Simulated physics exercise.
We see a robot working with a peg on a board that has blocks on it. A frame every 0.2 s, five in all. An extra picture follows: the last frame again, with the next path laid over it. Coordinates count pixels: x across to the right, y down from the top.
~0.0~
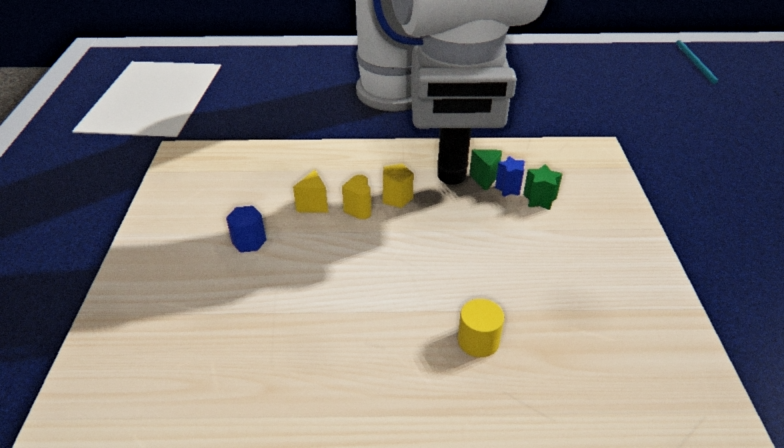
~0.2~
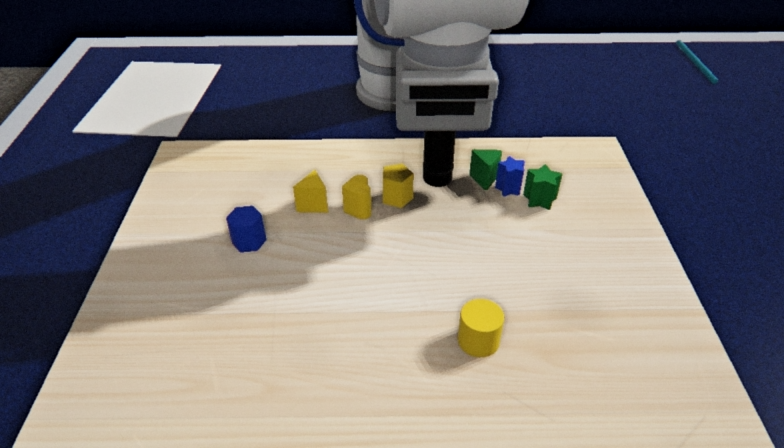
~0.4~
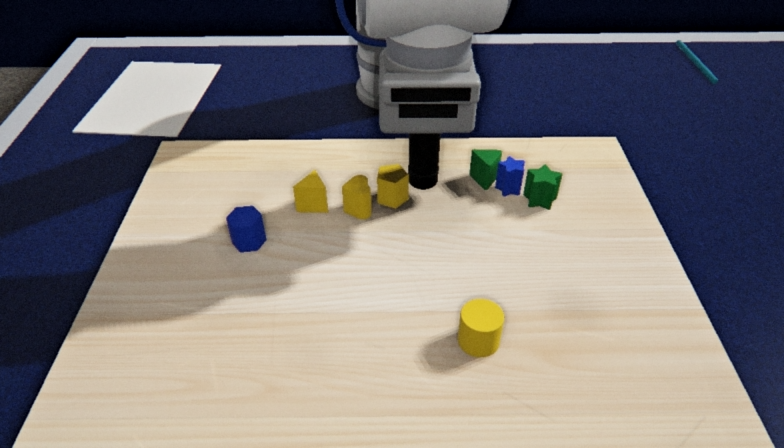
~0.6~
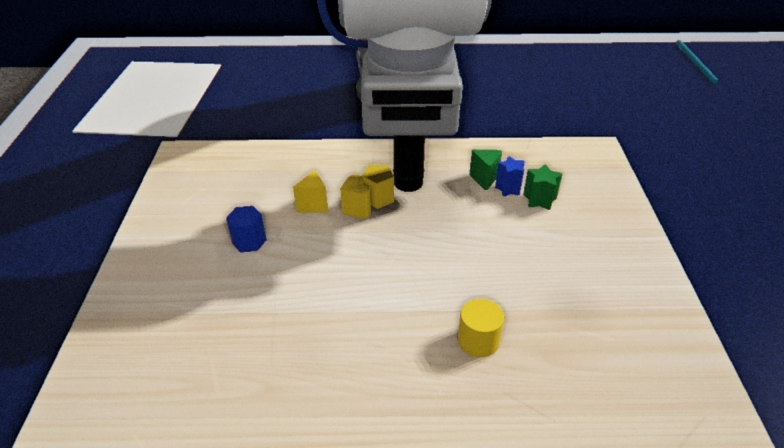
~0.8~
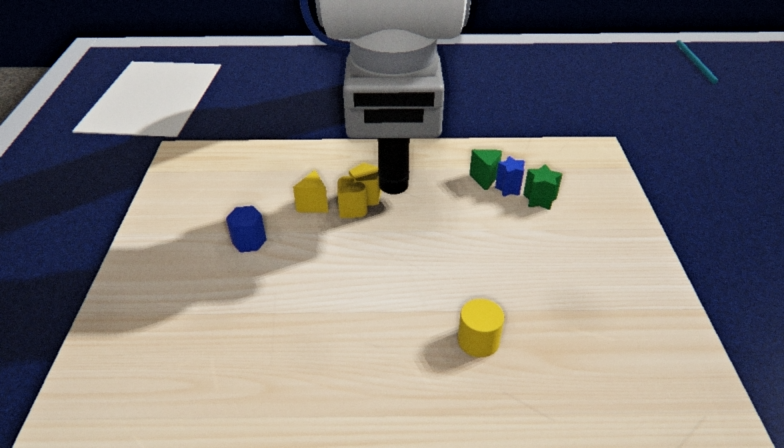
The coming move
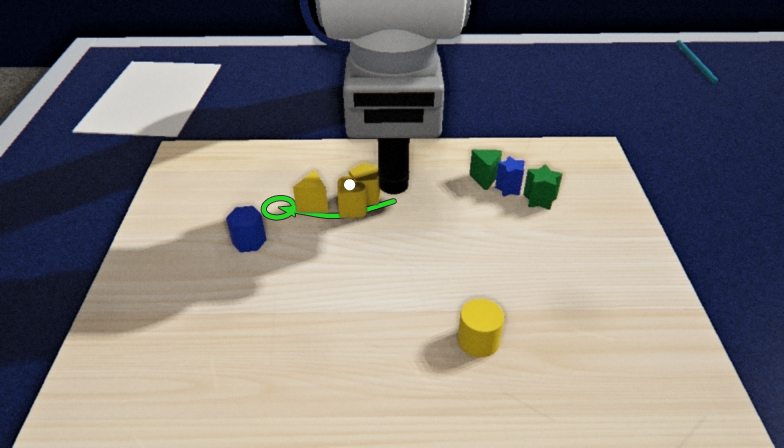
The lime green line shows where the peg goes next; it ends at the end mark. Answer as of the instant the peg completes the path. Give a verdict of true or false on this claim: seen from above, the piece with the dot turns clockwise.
The claim does not hold.
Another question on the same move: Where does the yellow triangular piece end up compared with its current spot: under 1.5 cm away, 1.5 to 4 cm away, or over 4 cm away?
Upwards of 4 cm.
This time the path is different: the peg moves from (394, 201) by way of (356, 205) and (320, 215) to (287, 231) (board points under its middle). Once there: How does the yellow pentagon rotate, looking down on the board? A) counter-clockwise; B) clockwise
It's B.
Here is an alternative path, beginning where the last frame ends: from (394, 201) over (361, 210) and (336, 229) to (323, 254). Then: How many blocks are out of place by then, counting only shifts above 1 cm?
The answer is three or more blocks.
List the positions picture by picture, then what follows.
The first frame shows tip of the peg (452, 177), middles of tops, blue hexagonal block (244, 216), yellow triangular piece (311, 181), yellow heart-shaped block (358, 184), yellow pentagon (397, 173).
The second frame shows peg (437, 179), nothing pushed.
The third frame shows peg (423, 182), yellow pentagon (392, 173).
The fourth frame shows peg (408, 184), yellow heart-shaped block (355, 184), yellow pentagon (378, 173).
The fifth frame shows peg (394, 186), blue hexagonal block (244, 216), yellow triangular piece (311, 181), yellow heart-shaped block (350, 185), yellow pentagon (365, 172).
The line goes from (394, 201) over (357, 213) and (317, 214) to (279, 208); the dot is on the yellow heart-shaped block.
The first path, step by step. One third of the way, peg (355, 198); yellow triangular piece (300, 182), turned 45° clockwise; yellow heart-shaped block (322, 191), turned 25° anticlockwise; yellow pentagon (344, 171), turned 50° clockwise.
Two thirds of the way, peg (315, 200); yellow triangular piece (286, 181), turned 85° clockwise; yellow heart-shaped block (282, 198), turned 55° anticlockwise; yellow pentagon (343, 171), turned 60° clockwise.
At the end, peg (276, 193); blue hexagonal block (238, 220), turned 15° anticlockwise; yellow triangular piece (258, 172), turned 75° clockwise; yellow heart-shaped block (255, 198), turned 120° anticlockwise; yellow pentagon (343, 171), turned 60° clockwise.
